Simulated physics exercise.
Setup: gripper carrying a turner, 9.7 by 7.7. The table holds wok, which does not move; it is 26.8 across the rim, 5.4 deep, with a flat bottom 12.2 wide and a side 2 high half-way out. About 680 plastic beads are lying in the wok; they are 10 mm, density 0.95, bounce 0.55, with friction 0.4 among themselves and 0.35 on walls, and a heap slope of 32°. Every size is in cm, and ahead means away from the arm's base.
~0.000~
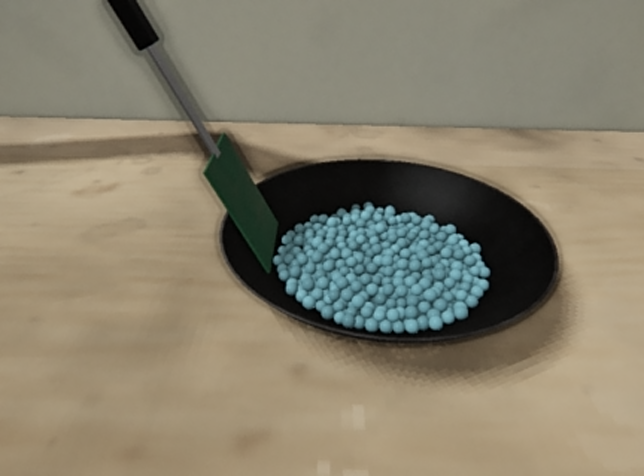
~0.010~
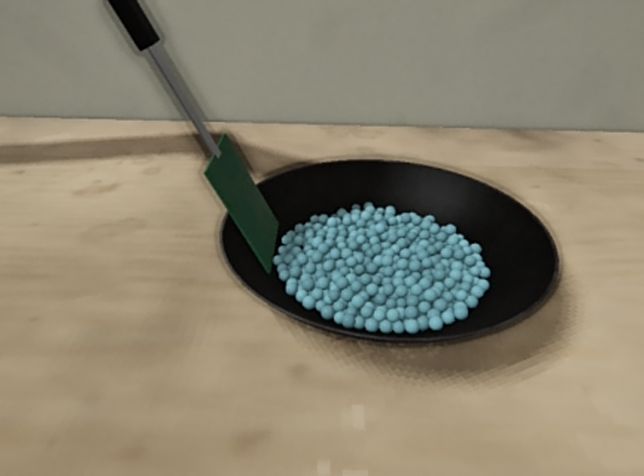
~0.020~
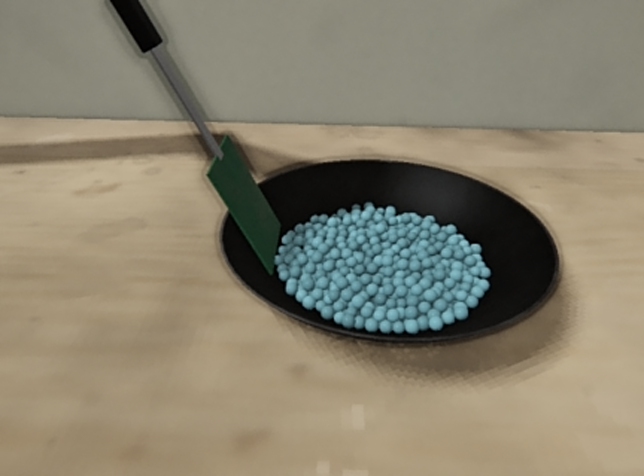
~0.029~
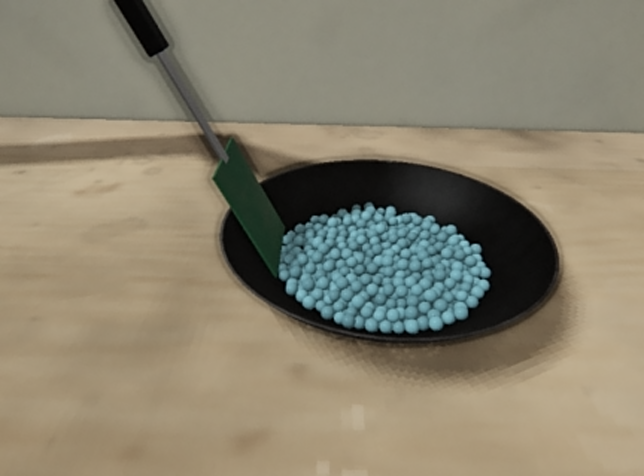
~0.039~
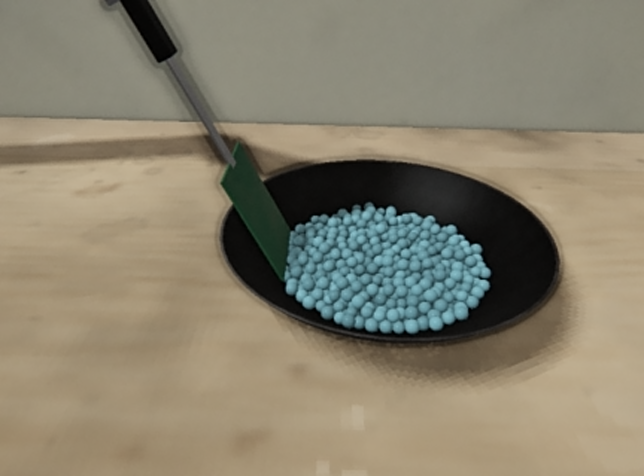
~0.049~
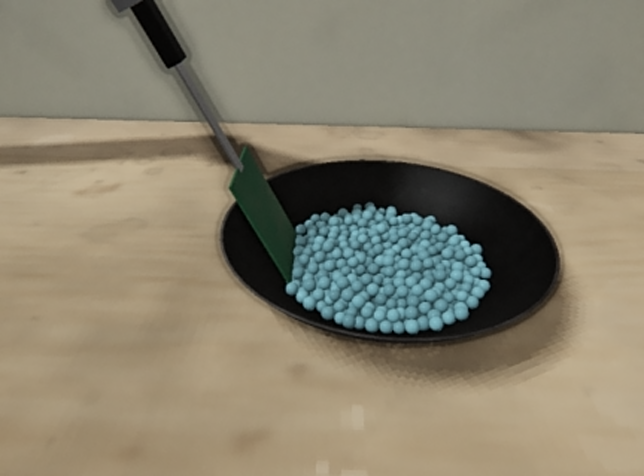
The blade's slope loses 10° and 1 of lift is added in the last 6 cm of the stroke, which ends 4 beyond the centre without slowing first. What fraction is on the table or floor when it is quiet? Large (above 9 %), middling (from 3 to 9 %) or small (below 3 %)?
Small; below 3 %.
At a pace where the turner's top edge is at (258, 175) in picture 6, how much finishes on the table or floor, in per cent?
Roughly 5 per cent.
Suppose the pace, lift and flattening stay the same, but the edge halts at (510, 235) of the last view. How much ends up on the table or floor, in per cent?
I'd put it near 30 per cent.
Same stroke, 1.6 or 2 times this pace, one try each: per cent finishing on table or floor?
Roughly 0 percent for the first try, 0 percent for the second.
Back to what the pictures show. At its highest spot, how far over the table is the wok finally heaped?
Close to 6.0 centimetres high.
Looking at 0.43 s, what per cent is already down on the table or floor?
Share at that moment: About 0 %.
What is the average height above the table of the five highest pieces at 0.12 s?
Roughly 4 cm above the table.
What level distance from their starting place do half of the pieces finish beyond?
Some 4 cm.
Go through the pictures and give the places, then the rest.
The turner top edge at (215, 151), sloping 64°; upper third of the load around (380, 254), from x 280 to 485, top at y 205; 676 in the wok, in the first picture.
The turner top edge at (215, 151), sloping 64°; upper third of the load around (380, 254), from x 280 to 485, top at y 205, in the second picture.
The turner top edge at (218, 153), sloping 64°; upper third of the load around (381, 254), from x 280 to 485, top at y 210, in the third picture.
The turner top edge at (223, 156), sloping 64°; upper third of the load around (381, 254), from x 280 to 485, top at y 210, in the fourth picture.
The turner top edge at (230, 161), sloping 64°; upper third of the load around (381, 254), from x 280 to 485, top at y 210, in the fifth picture.
The turner top edge at (238, 165), sloping 64°; upper third of the load around (380, 253), from x 285 to 485, top at y 210; 676 in the wok, in the sixth picture.
After 0.12 s, sloping 64°, highest piece 6 above the table; 676 in the wok.
After 0.19 s, sloping 59°, highest piece 17 above the table; 674 in the wok, 2 on the blade or in flight.
After 0.43 s, sloping 54°, highest piece 18 above the table; 674 in the wok, 1 on the table or floor, 1 on the blade or in flight.
After 1.48 s, sloping 54°, highest piece 6 above the table; 674 in the wok, 2 on the table or floor.
In the end, 674 in the wok, 2 on the table or floor. That is 0 % on the table or floor.
